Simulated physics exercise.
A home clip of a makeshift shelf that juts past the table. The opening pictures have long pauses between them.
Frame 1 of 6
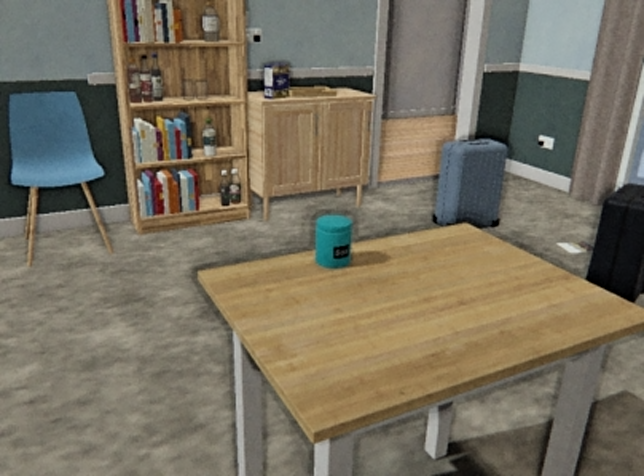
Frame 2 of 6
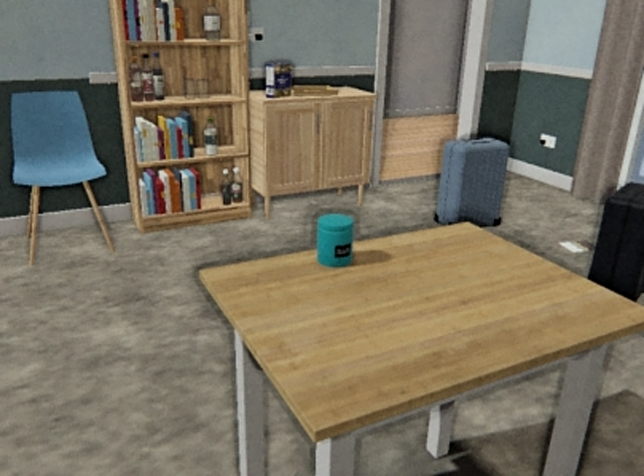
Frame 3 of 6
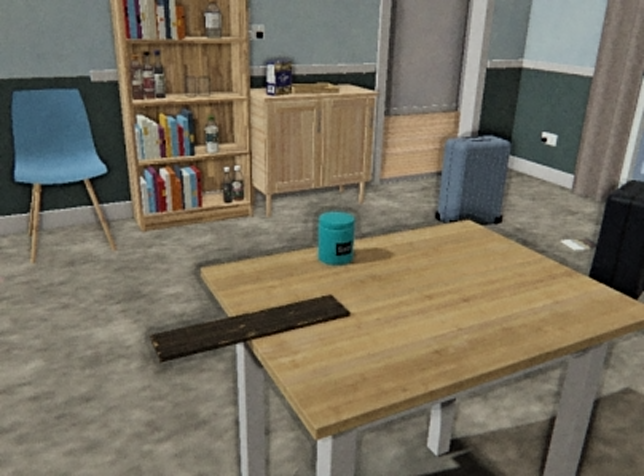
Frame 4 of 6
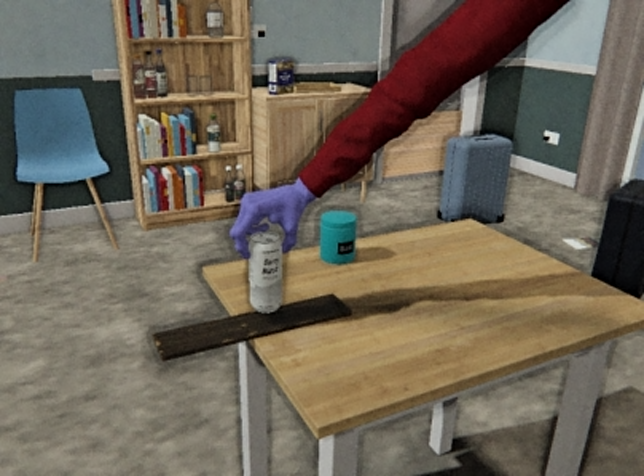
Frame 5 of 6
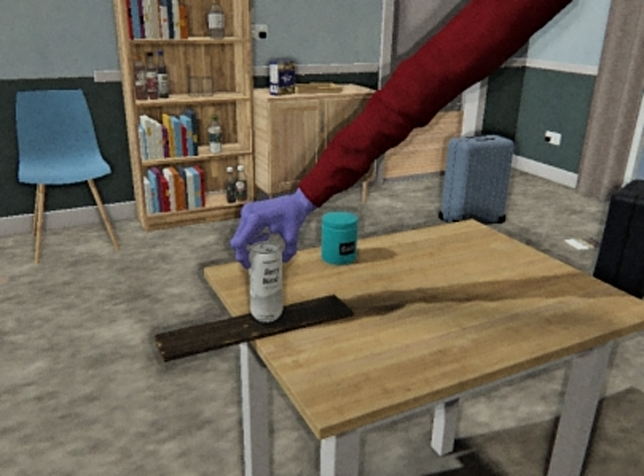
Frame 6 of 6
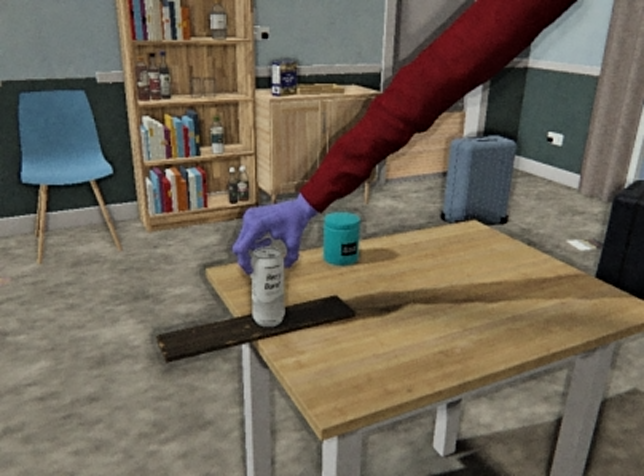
Gloved hand in a red sleeve lowering a white can onto a dark board lying over a wooden table's left edge.
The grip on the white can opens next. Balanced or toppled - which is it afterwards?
Balanced.
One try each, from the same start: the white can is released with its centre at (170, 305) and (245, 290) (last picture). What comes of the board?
Try 1: It tumbles. Try 2: It stays where it is.
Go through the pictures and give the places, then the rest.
In the first frame, the last thing is not in view yet.
In the second frame, the last thing is not in view yet.
In the third frame, the last thing is not in view yet; black board (255, 325).
In the fourth frame, still above its spot; white can (266, 273); black board (257, 324).
In the fifth frame, still above its spot; white can (266, 282); black board (258, 325).
In the sixth frame, set down, still held; white can (268, 288); black board (260, 326).
Then, 0.50 s on from there, no change.
Then, 1.30 s on from there, white can resting near (268, 288).
In the end, all 3 unmoved. At the end, from the last picture's camera, white can near (268, 288). The board stays on the table.
